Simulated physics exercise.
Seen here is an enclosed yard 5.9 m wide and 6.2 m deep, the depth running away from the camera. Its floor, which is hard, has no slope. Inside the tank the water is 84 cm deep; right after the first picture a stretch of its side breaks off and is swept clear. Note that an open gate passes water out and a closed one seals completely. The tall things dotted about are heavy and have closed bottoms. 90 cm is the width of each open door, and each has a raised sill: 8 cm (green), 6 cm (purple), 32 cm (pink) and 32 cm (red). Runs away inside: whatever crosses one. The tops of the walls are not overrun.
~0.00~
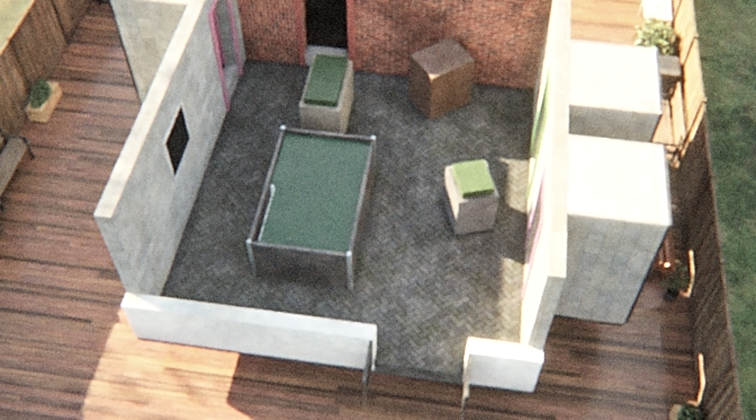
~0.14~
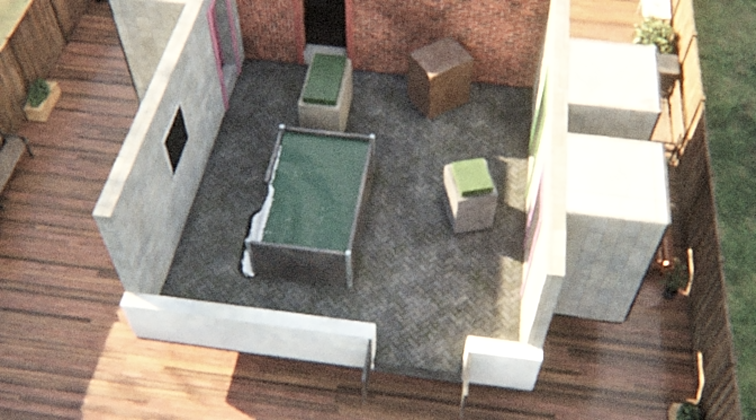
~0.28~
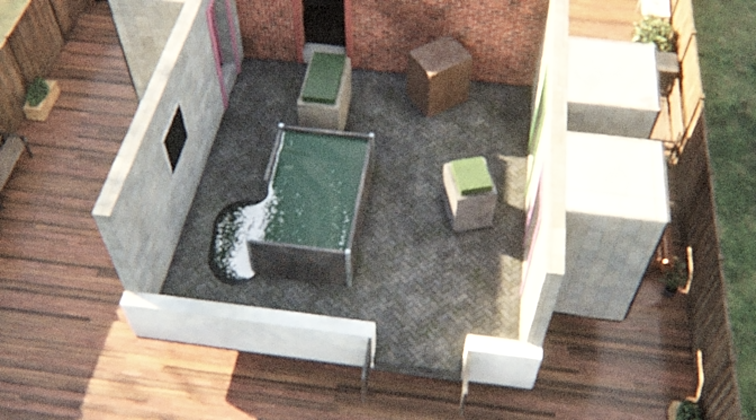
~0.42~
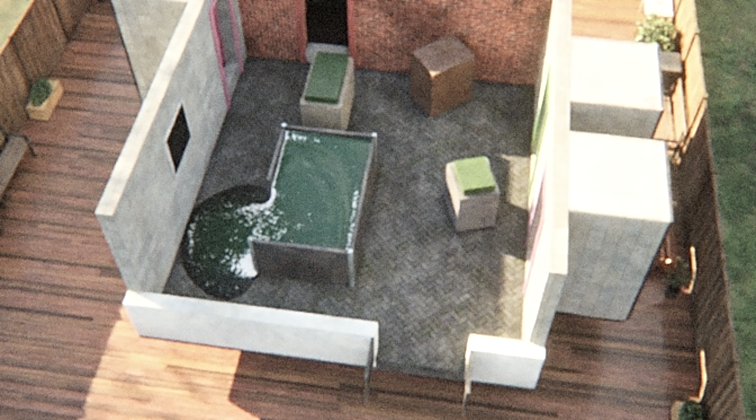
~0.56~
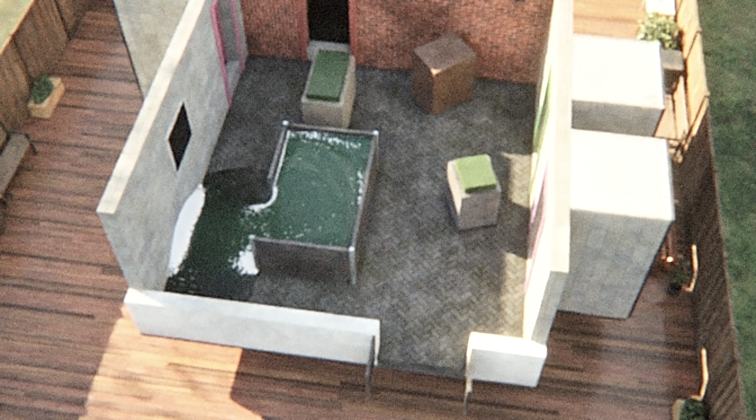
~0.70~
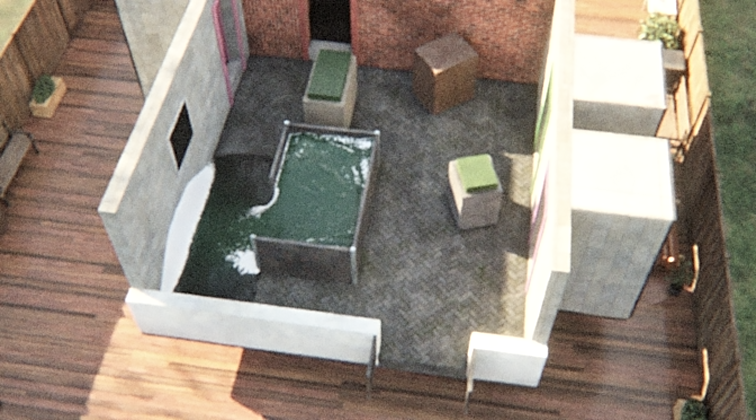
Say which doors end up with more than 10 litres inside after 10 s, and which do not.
Outcome: Green door: The total remains smaller than the cap. Purple door: The total grows larger than the cap. Pink door: The total remains smaller than the cap. Red door: The total remains smaller than the cap.
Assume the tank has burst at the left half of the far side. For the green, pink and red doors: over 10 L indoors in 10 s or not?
So green ends up past the limit, pink short of it, red short of it.
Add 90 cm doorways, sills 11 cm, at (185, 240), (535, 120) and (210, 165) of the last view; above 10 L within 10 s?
Result in order - more than that, not enough, more than that.
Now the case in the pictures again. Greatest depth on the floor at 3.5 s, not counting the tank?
It tops out at some 32 cm.
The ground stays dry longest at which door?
That would be the green door.
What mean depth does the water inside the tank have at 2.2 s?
It averages close to 39 cm.
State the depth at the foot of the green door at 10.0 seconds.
I'd say close to 9.0 cm.
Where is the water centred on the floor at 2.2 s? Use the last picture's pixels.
Centre: Approx. (270, 226) px.
After 1.4 s water covers 20 % of the floor and is deepest (78 cm) near (157, 314); green door not reached, purple door not reached, pink door 2 cm at the sill, 0 L in, red door not reached.
After 2.2 s water covers 40 % of the floor and is deepest (50 cm) near (157, 314); green door not reached, purple door not reached, pink door 5 cm at the sill, 0 L in, red door not reached.
After 3.5 s water covers 65 % of the floor and is deepest (32 cm) near (161, 304); green door not reached, purple door 11 cm at the sill, 12 L in, pink door 5 cm at the sill, 0 L in, red door 21 cm at the sill, 0 L in.
After 6.0 s water covers 90 % of the floor and is deepest (22 cm) near (442, 77); green door 6 cm at the sill, 0 L in, purple door 10 cm at the sill, 59 L in, pink door 18 cm at the sill, 0 L in, red door 13 cm at the sill, 0 L in.
After 10.0 s water covers 95 % of the floor and is deepest (16 cm) near (529, 133); green door 9 cm at the sill, 0 L in, purple door 8 cm at the sill, 97 L in, pink door 11 cm at the sill, 0 L in, red door 10 cm at the sill, 0 L in.
